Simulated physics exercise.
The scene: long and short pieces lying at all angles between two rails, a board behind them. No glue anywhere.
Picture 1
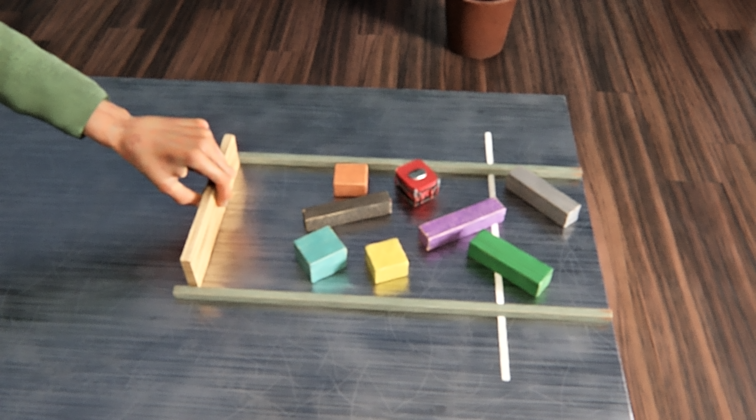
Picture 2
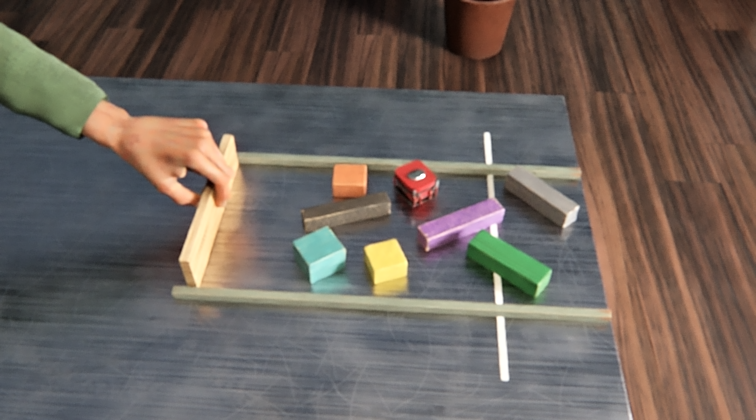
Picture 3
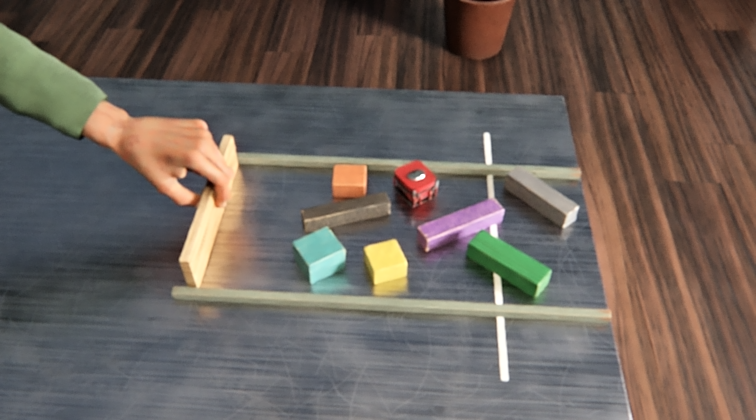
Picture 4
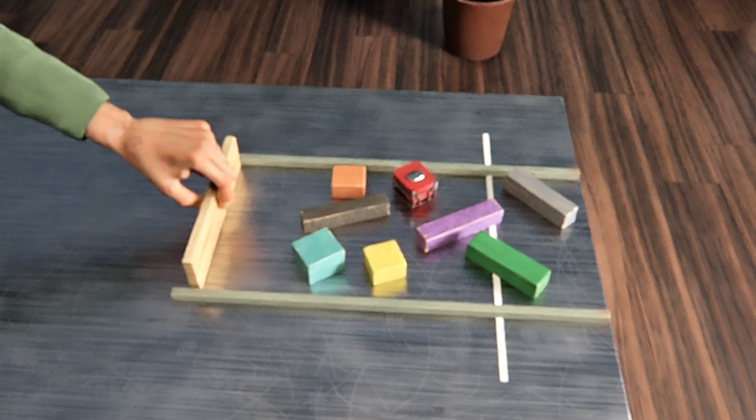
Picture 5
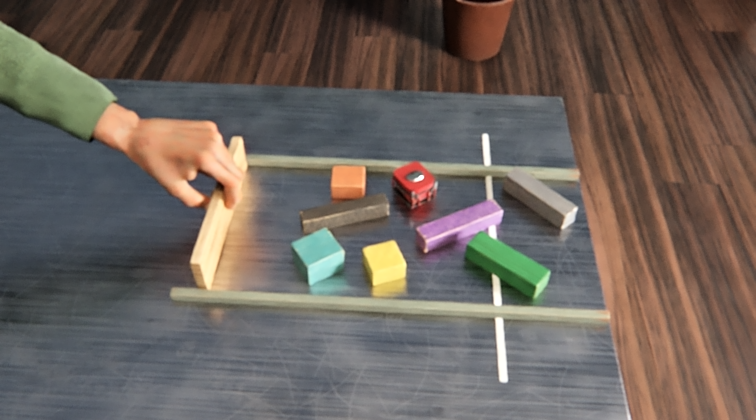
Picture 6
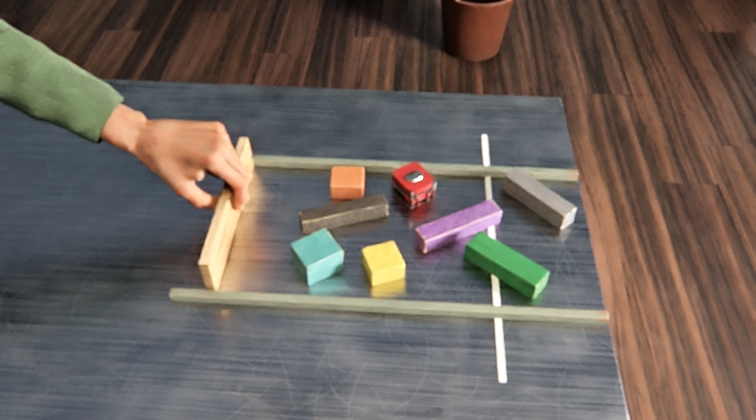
On a dark tabletop, a hand in a green sleeve held a wooden board behind scattered colourful blocks and bars between two rails, then slid it slightly right while the pieces stayed put.
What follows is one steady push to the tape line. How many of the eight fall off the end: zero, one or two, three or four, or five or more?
Outcome: The number that fall off is zero.
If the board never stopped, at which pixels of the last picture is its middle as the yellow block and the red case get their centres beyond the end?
Its middle is around (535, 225) and around (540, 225).
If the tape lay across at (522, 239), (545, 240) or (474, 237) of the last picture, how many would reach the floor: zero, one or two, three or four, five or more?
In that order: 1 or 2; either three or four; zero.
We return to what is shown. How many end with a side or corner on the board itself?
It touches 4.
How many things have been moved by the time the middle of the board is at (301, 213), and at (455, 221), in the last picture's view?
At the one place 2, at the other 8.
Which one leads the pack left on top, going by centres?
That is the grey bar.
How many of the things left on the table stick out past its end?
It comes to 2.
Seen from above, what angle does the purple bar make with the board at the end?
Some 55 degrees.
A little later, none off yet; grey bar at rest near (538, 198); green stick at rest near (506, 264); purple bar at rest near (459, 226).
Next, none off yet; grey bar shifted a little near (553, 199); green stick shifted a little near (536, 259); purple bar shifted a little near (499, 228).
When it is over, the number that fall off is zero.
